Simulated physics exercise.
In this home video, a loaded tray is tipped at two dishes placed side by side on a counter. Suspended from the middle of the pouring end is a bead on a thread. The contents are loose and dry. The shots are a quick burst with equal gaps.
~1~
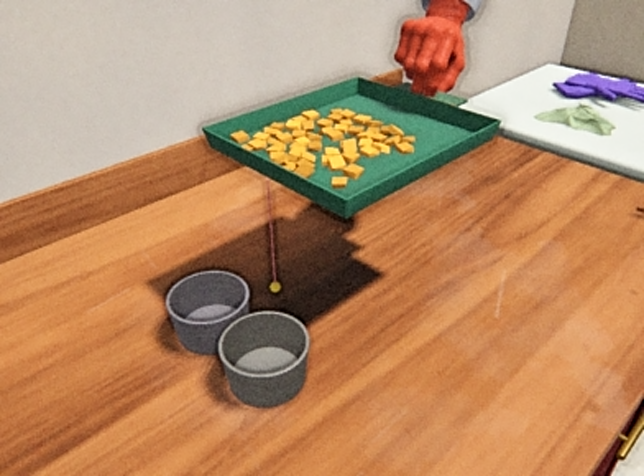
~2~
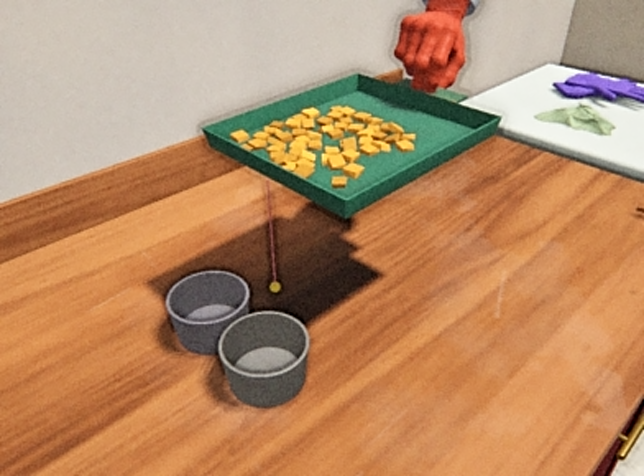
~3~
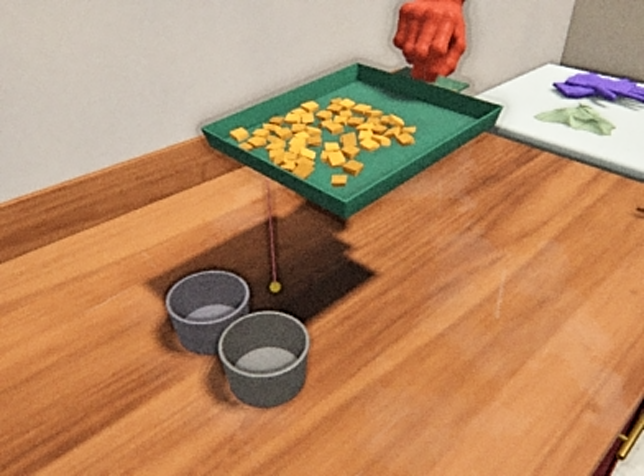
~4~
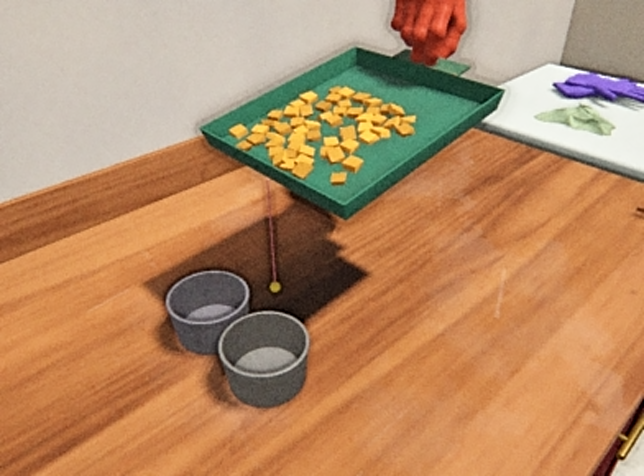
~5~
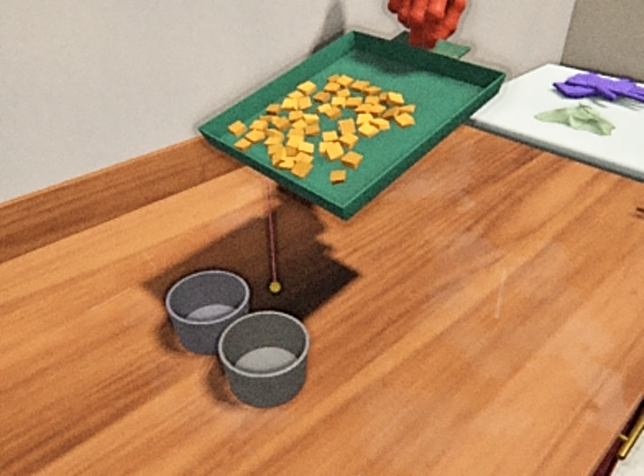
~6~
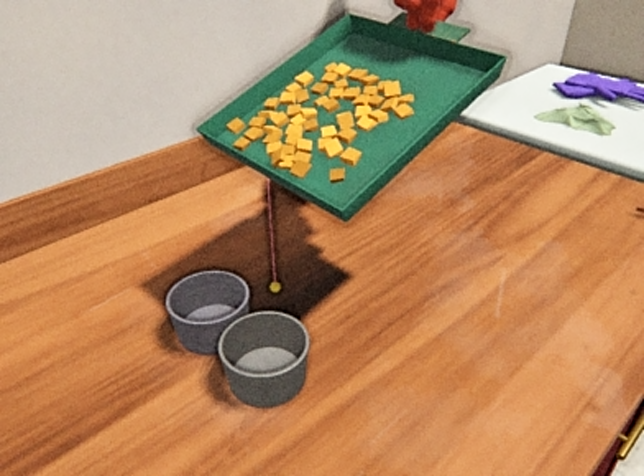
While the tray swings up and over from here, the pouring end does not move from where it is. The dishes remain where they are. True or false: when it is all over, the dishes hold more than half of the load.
True.
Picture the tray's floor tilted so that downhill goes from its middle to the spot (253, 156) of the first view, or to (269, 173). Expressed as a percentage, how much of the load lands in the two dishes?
First some 30, then 80 per cent.
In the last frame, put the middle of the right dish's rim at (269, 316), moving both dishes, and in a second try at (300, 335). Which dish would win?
First try: The right-side dish; second try: The right-side dish.
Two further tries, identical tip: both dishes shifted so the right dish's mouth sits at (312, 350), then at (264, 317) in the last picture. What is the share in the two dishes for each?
Trial 1 about 50 %, trial 2 about 30 %.
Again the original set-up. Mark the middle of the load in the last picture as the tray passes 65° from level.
Somewhere about (275, 139).
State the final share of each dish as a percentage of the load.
Per hundred pieces: Left dish roughly 30, right dish roughly 40.
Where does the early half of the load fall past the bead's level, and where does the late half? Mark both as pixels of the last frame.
Early-half point (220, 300); late-half point (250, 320).
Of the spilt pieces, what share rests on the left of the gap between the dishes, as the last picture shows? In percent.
60 %, near enough.
Just after the last frame, tray tipped steeply; every one on the tray.
A moment on, tray tipped past a quarter turn; the larger part on the tray; just a few in the right dish; just a few outside both; about a tenth in the air.
Further on, tray tipped past a quarter turn; roughly a third in the right dish; roughly a quarter in the left dish; roughly a third outside both.
When it is over, tray tipped past a quarter turn; roughly a third in the right dish; roughly a quarter in the left dish; roughly a third outside both.
